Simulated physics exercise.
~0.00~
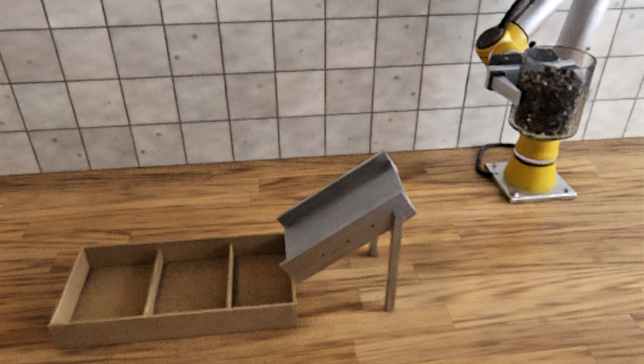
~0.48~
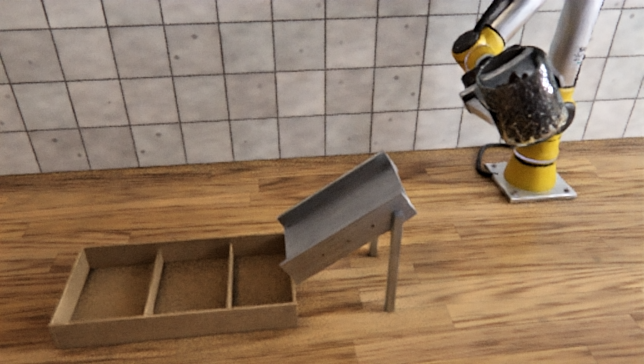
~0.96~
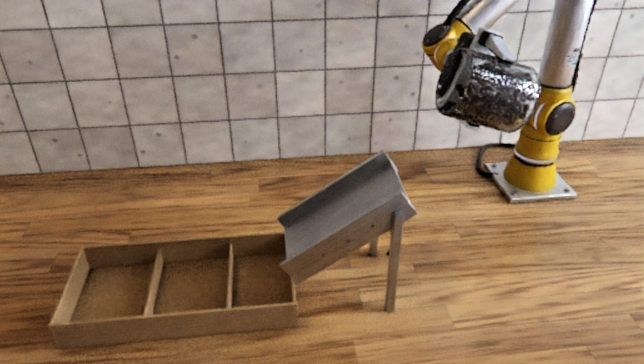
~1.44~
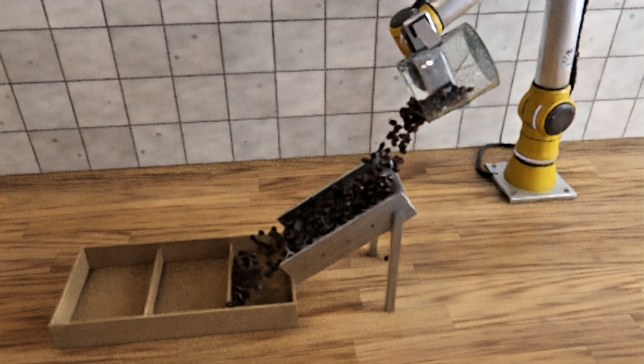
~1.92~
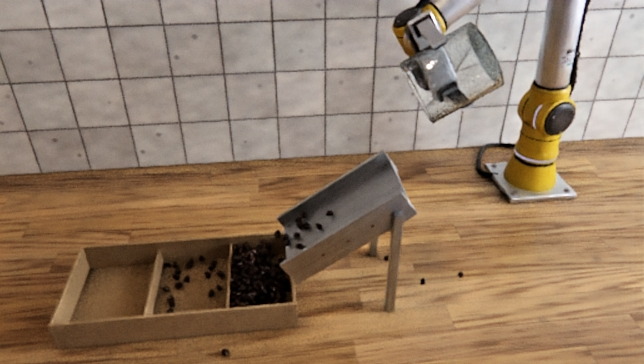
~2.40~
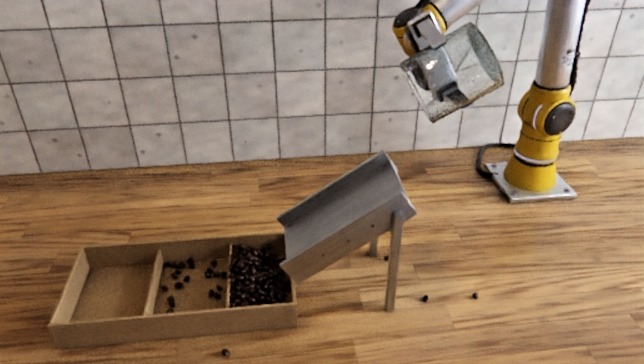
In this clip, a yellow and silver robot arm swings a clear container of dark beans leftward and tips it over a sloped gray chute; the beans slide into a three-part box, mostly filling the nearest section, with some in the middle and a few on the table.
